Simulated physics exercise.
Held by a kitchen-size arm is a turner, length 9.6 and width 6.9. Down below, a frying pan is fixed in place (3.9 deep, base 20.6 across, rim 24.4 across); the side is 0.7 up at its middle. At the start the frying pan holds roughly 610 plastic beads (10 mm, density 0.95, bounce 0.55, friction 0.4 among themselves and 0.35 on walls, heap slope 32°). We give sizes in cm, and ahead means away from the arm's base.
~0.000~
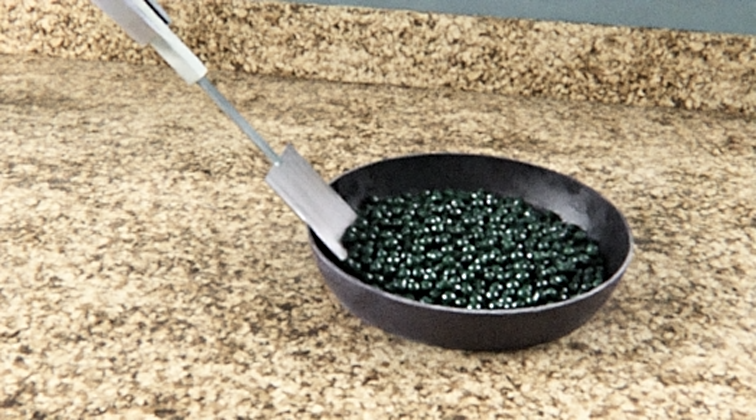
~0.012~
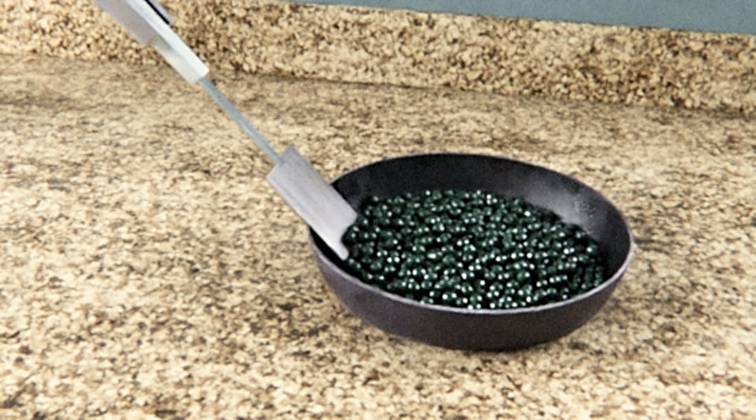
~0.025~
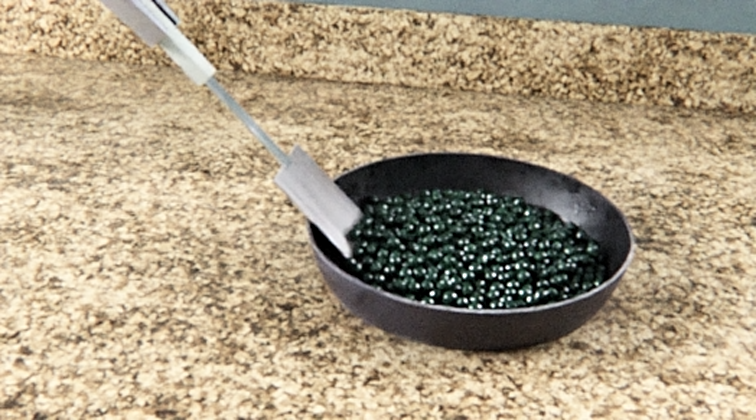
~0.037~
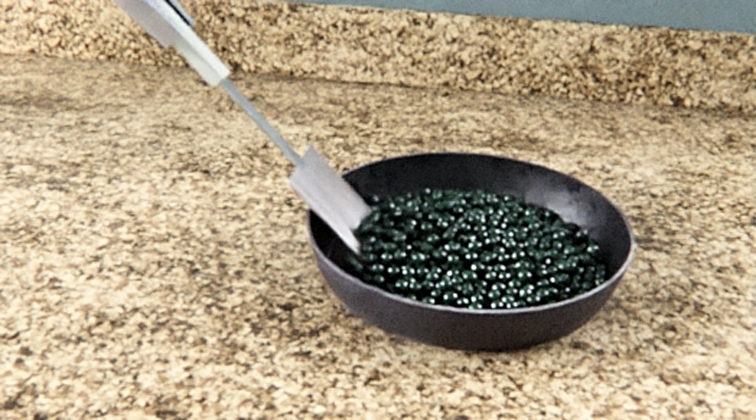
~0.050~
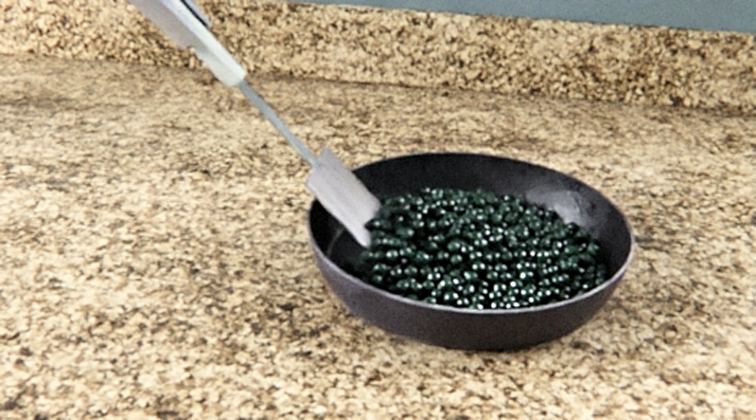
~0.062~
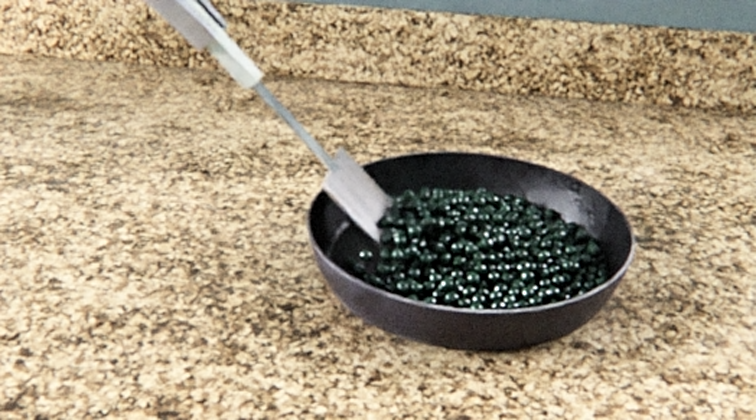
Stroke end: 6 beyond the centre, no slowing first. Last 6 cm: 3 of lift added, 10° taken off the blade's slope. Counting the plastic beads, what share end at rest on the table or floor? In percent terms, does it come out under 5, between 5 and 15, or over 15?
It comes out between 5 and 15 %.
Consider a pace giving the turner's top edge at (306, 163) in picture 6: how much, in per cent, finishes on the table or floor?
0 %.
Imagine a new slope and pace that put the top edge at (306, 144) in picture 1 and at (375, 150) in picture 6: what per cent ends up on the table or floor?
About 15 per cent.
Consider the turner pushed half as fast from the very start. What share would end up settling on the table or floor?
Near 0 %.
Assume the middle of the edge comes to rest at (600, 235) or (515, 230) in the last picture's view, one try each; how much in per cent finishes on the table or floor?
First try about 20 percent, second about 5 percent.
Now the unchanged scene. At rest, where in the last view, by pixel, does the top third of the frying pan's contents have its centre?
Around (564, 249).
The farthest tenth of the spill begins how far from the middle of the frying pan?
60 centimetres, give or take.
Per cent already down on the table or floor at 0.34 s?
Around 8 %.
After 0.09 s, sloping 47°, highest piece 5 above the table; 609 in the frying pan.
After 0.13 s, sloping 43°, highest piece 6 above the table; 609 in the frying pan.
After 0.34 s, sloping 37°, highest piece 5 above the table; 558 in the frying pan, 47 on the table or floor, 4 on the blade or in flight.
After 1.39 s, sloping 37°, highest piece 4 above the table; 558 in the frying pan, 51 on the table or floor.
At rest, 558 in the frying pan, 51 on the table or floor. That is 8 % on the table or floor.
